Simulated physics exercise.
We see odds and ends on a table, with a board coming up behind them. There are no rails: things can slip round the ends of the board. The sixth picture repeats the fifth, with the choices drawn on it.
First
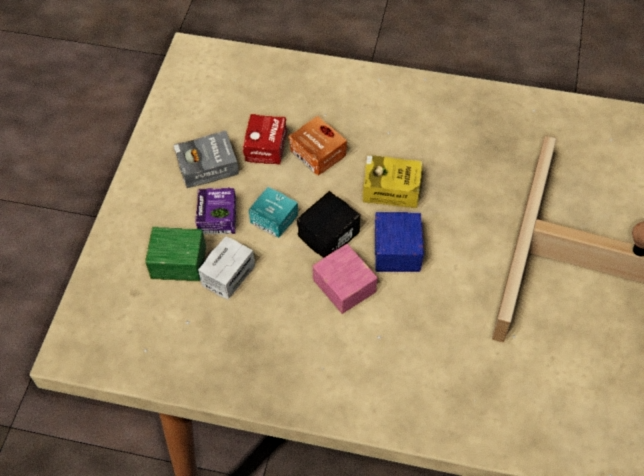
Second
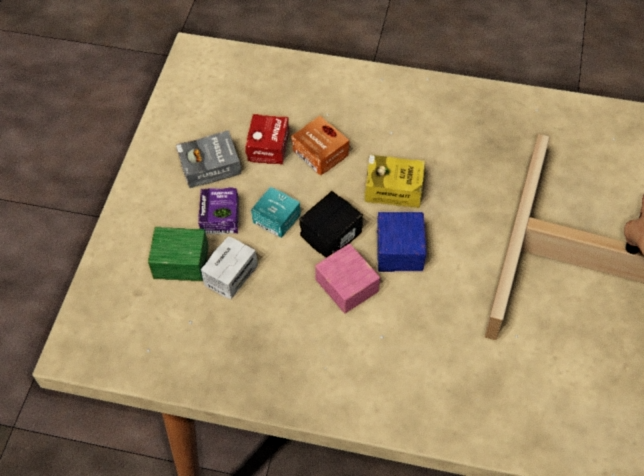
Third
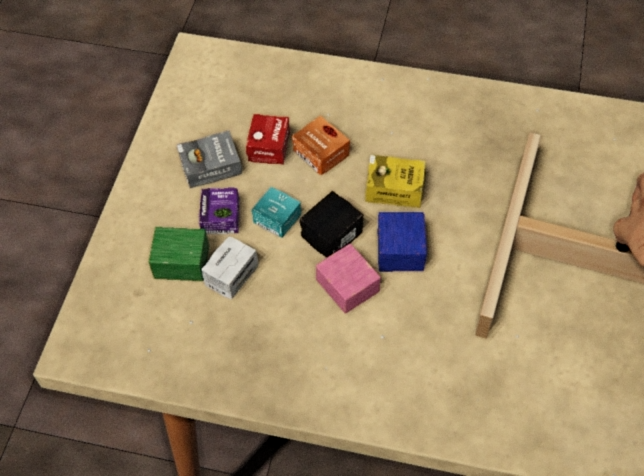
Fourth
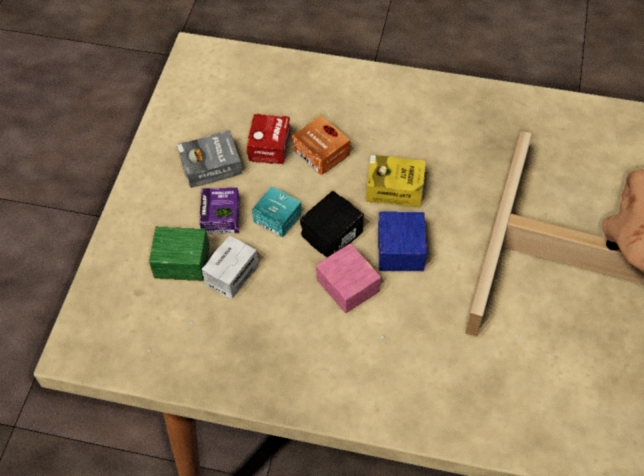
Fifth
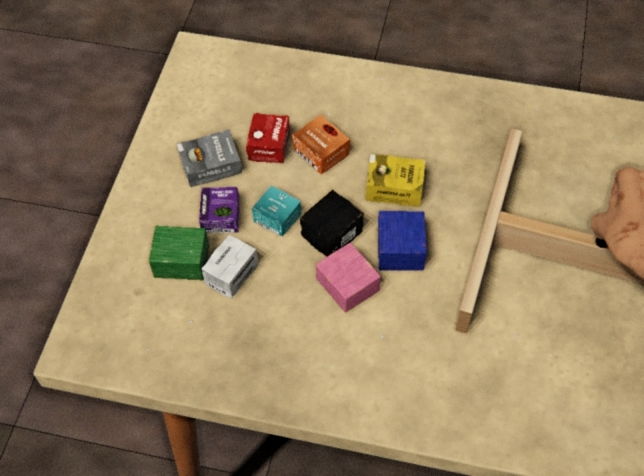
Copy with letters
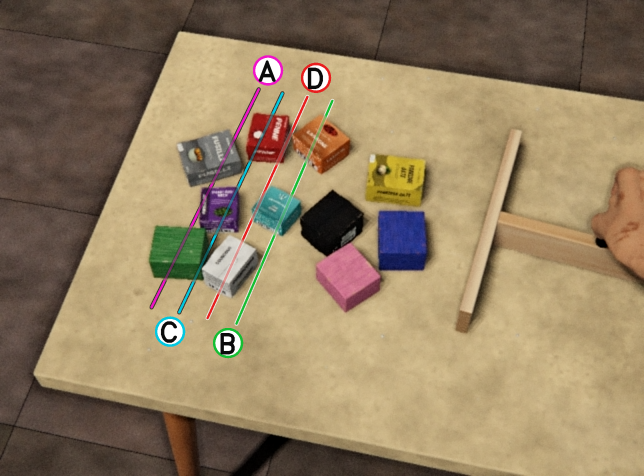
On a table, a hand slides a wooden board left toward a group of colourful boxes.
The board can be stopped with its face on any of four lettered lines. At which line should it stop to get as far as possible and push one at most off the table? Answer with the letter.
As far as mark C.
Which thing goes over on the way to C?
The purple packet.
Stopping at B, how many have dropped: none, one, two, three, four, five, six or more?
In all, none.
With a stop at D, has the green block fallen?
No.
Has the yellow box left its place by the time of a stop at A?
Yes.
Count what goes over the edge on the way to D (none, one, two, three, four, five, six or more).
By then, none.
On the marked copy, A at (209, 190); B at (288, 203); C at (235, 194); D at (261, 199).
Taking C. A third of the way, board (399, 198); pink block (334, 275); yellow box (376, 174).
Two thirds of the way, board (307, 183); purple packet (153, 194); green block (151, 254).
When it is over, board (236, 171); purple packet over the edge; turquoise packet (123, 188); one fallen.
As for the rest, A drops three; B is within the limit but short; D is within the limit but short.
